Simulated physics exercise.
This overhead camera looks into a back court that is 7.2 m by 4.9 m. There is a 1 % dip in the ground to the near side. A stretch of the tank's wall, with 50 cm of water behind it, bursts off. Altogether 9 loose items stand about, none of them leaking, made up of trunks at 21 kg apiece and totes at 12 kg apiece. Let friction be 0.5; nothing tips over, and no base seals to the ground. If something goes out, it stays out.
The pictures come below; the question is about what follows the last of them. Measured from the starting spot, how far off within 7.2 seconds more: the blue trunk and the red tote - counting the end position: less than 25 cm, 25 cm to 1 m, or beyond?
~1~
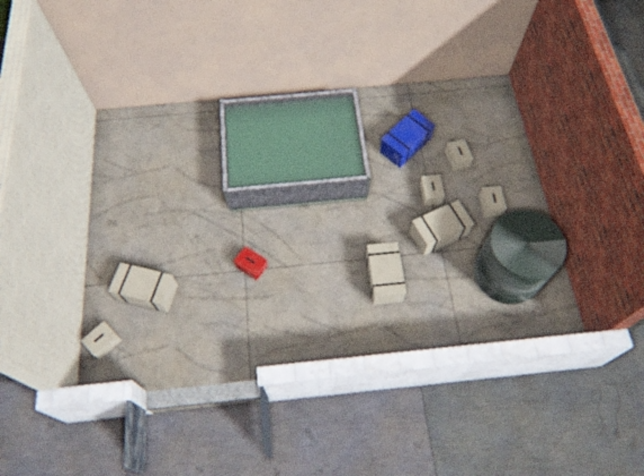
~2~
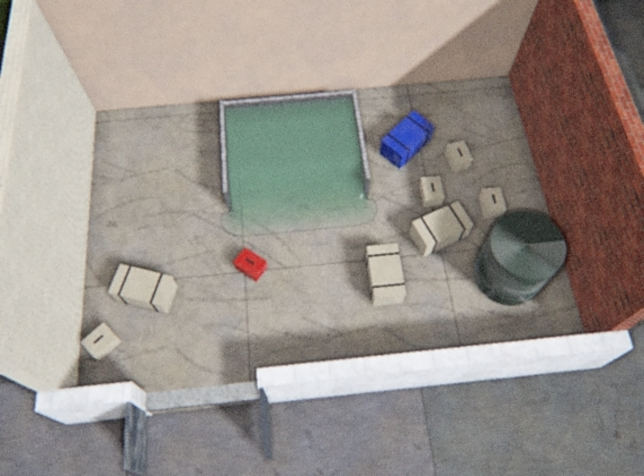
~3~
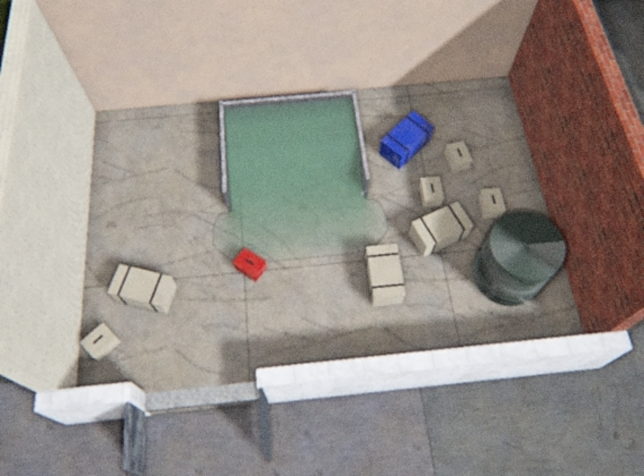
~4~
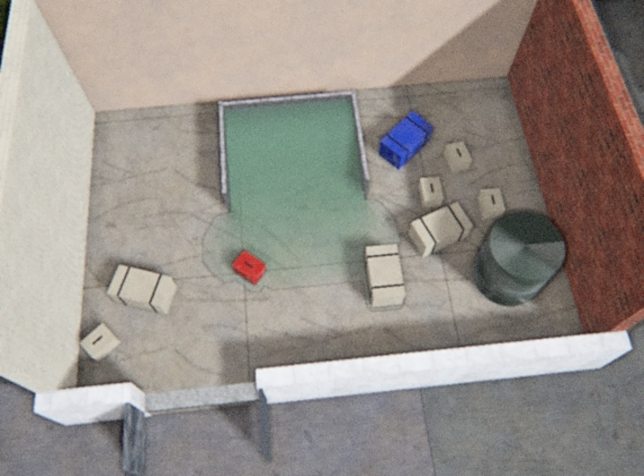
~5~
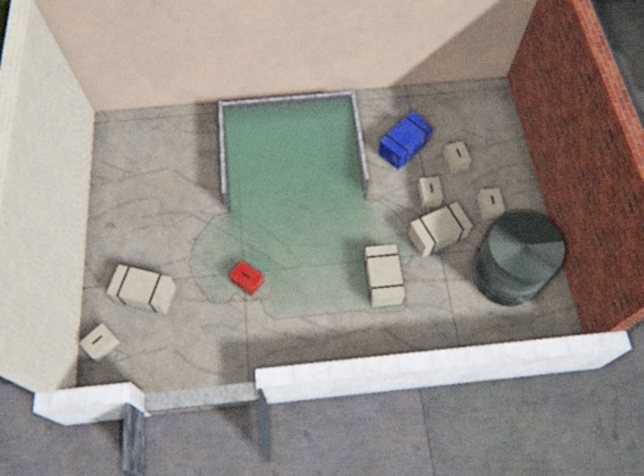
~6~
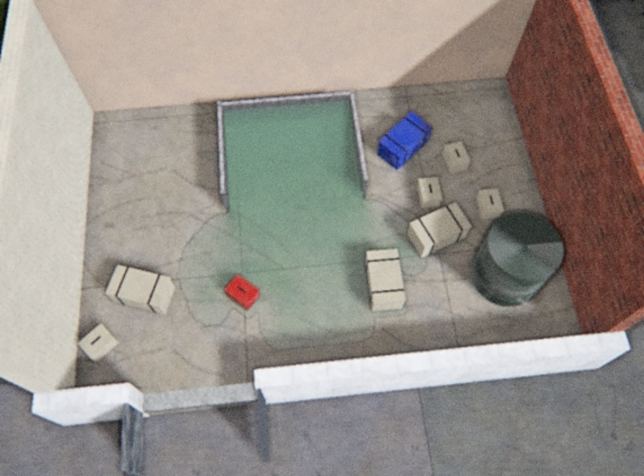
First the blue trunk: It is hardly displaced; then the red tote: It is displaced a long way.
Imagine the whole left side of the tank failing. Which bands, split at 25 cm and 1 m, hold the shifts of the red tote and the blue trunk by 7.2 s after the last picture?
Red tote: Essentially stationary; blue trunk: Essentially stationary.
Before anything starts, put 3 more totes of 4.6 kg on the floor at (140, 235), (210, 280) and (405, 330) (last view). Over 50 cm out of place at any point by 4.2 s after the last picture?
Taking them in the order given: Falls short, exceeds it and exceeds it.
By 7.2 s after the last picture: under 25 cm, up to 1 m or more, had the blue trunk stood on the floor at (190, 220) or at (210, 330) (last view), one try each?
Well, the first time it keeps still, and the second time it covers a big distance.
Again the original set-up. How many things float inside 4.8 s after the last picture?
I'd say 1 of them.
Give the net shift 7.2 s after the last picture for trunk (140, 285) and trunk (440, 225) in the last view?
In that order: 30 cm, 30 cm.
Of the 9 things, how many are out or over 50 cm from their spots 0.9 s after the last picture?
At that moment it comes to 2.
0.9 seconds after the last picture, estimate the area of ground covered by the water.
Near 16 m2 in all.
Then, 0.9 s after the last picture the blue trunk is near (406, 134), 0.0 m from its start, aground; the red tote is near (217, 367), 1.6 m from its start, aground; 0 of 9 are out; 0 afloat.
Then, 2.8 s after the last picture the blue trunk is near (406, 134), 0.0 m from its start, aground; the red tote has gone out; 1 of 9 are out; 1 afloat.
Then, 4.8 s after the last picture the blue trunk is near (406, 134), 0.0 m from its start, aground; the red tote has gone out; 1 of 9 are out; 1 afloat.
Then, 7.2 s after the last picture the blue trunk is near (406, 134), 0.0 m from its start, aground; the red tote has gone out; 1 of 9 are out; 0 afloat.
